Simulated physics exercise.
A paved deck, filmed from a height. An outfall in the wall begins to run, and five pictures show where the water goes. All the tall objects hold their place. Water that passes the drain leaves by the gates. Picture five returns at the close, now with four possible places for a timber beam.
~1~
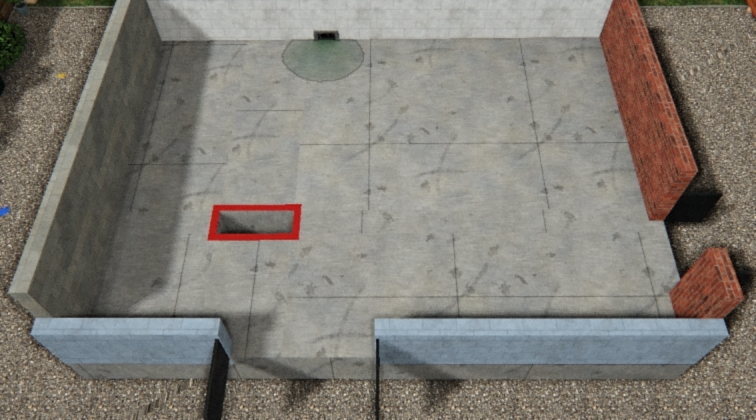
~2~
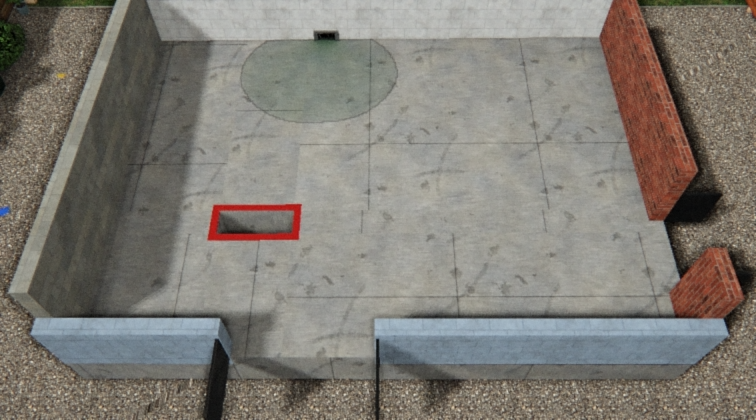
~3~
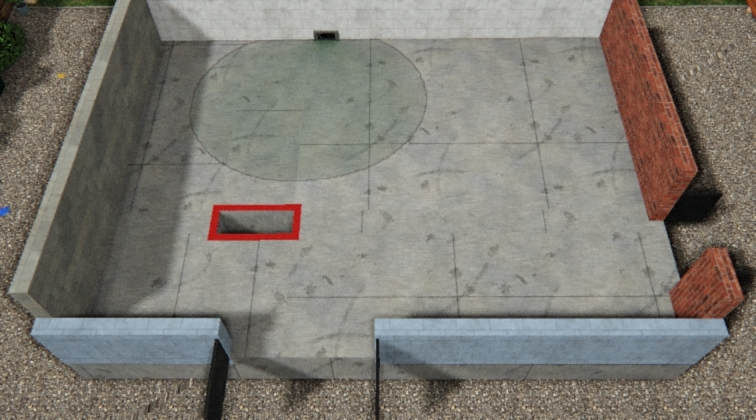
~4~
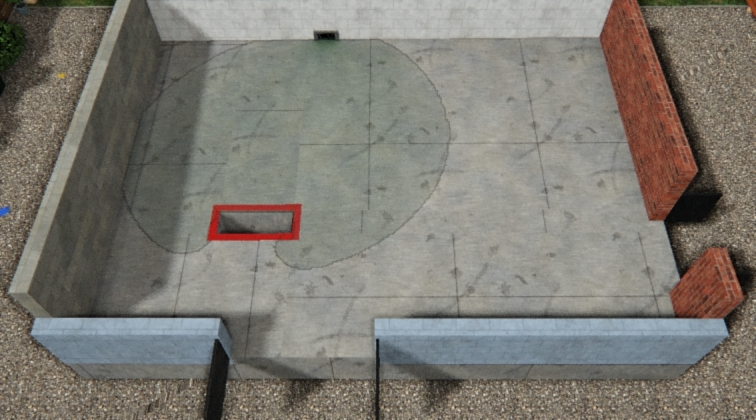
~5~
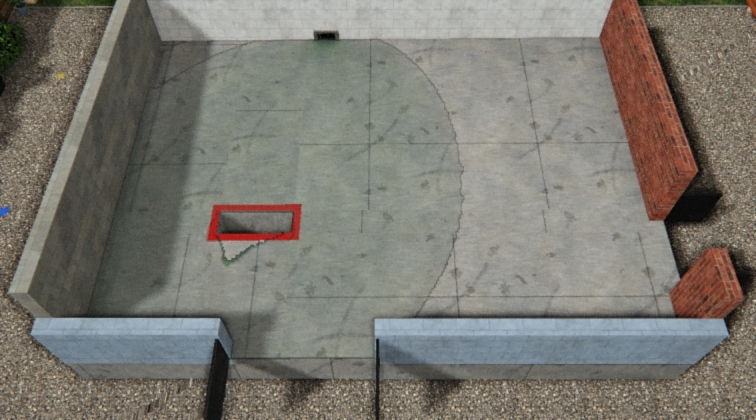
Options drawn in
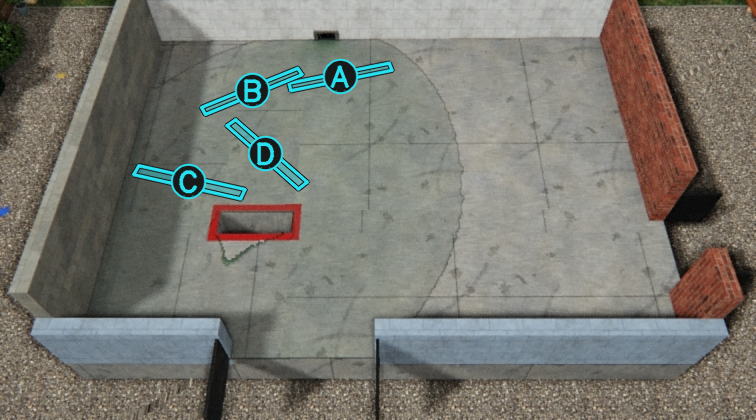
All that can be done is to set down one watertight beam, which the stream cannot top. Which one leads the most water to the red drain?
Choose C.
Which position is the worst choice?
Position D.
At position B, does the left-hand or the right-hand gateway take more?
The left one.
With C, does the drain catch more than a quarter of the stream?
Yes.
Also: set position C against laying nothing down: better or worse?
Better.
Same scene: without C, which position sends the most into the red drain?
Here it is position B.
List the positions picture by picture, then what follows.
Outfall at (326, 35); red drain at (255, 222); open gate at (304, 342); open gate at (659, 256); water covers 3 % of the ground and shows as far out as (316, 76); red drain still dry.
Water covers 9 % of the ground and shows as far out as (274, 112); red drain still dry.
Water covers 21 % of the ground and shows as far out as (221, 159); red drain still dry.
Water covers 38 % of the ground and shows as far out as (154, 233); red drain taking water.
Water covers 53 % of the ground and shows as far out as (107, 300); red drain taking water.
On the marked copy, A from (289, 86) to (390, 66); B from (203, 110) to (299, 71); C from (136, 170) to (242, 194); D from (231, 122) to (302, 185).
For position A, about 13 % of the stream runs into the red drain, about 87 % out by the gates.
For position B, about 29 % of the stream runs into the red drain, about 71 % out by the gates.
For position C, about 42 % of the stream runs into the red drain, about 56 % out by the gates.
For position D, about 6 % of the stream runs into the red drain, about 93 % out by the gates.
